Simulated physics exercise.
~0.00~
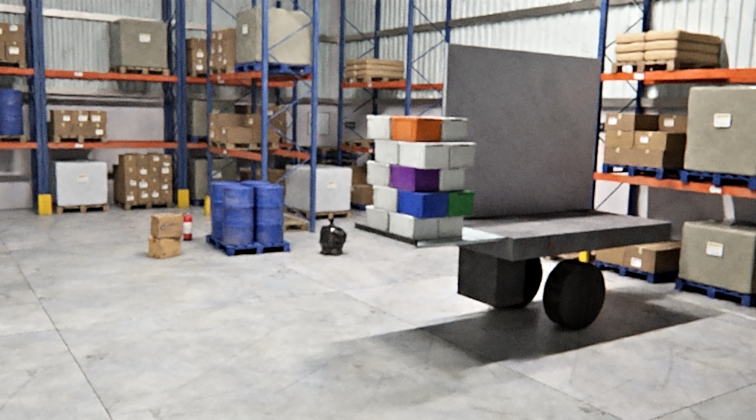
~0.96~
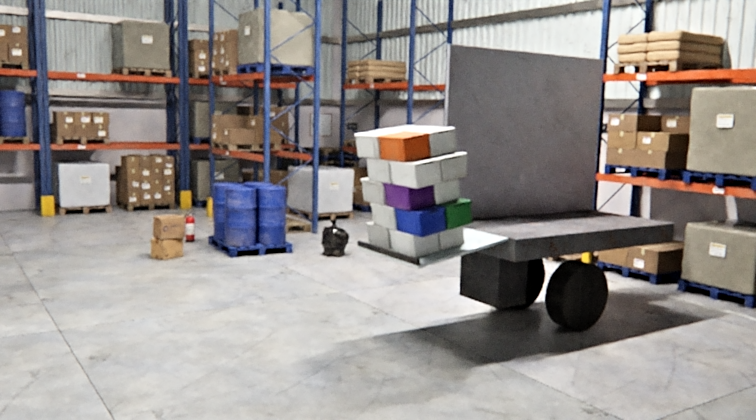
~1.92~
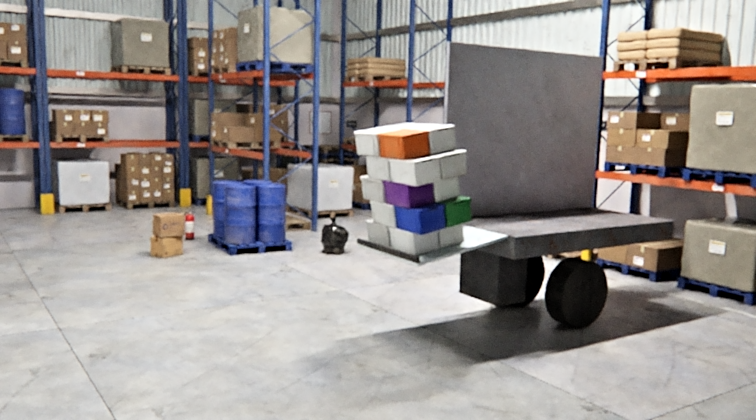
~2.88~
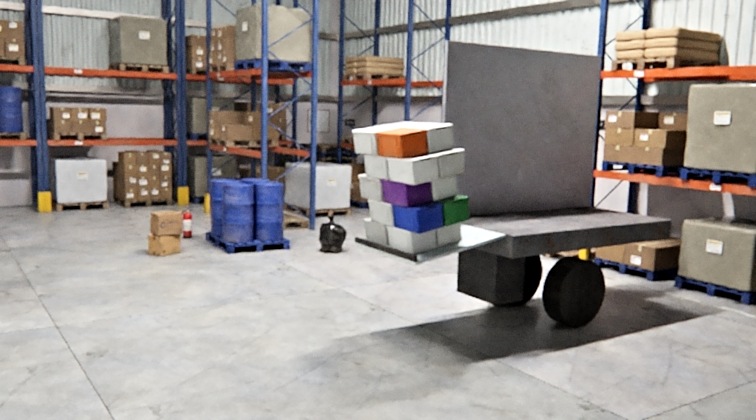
We see a stack of pale totes, with orange, purple, blue and green ones among them, on a platform in a warehouse. The platform tilts gently, the stack leans slightly to the left and down, and then everything settles with the totes still stacked aboard.
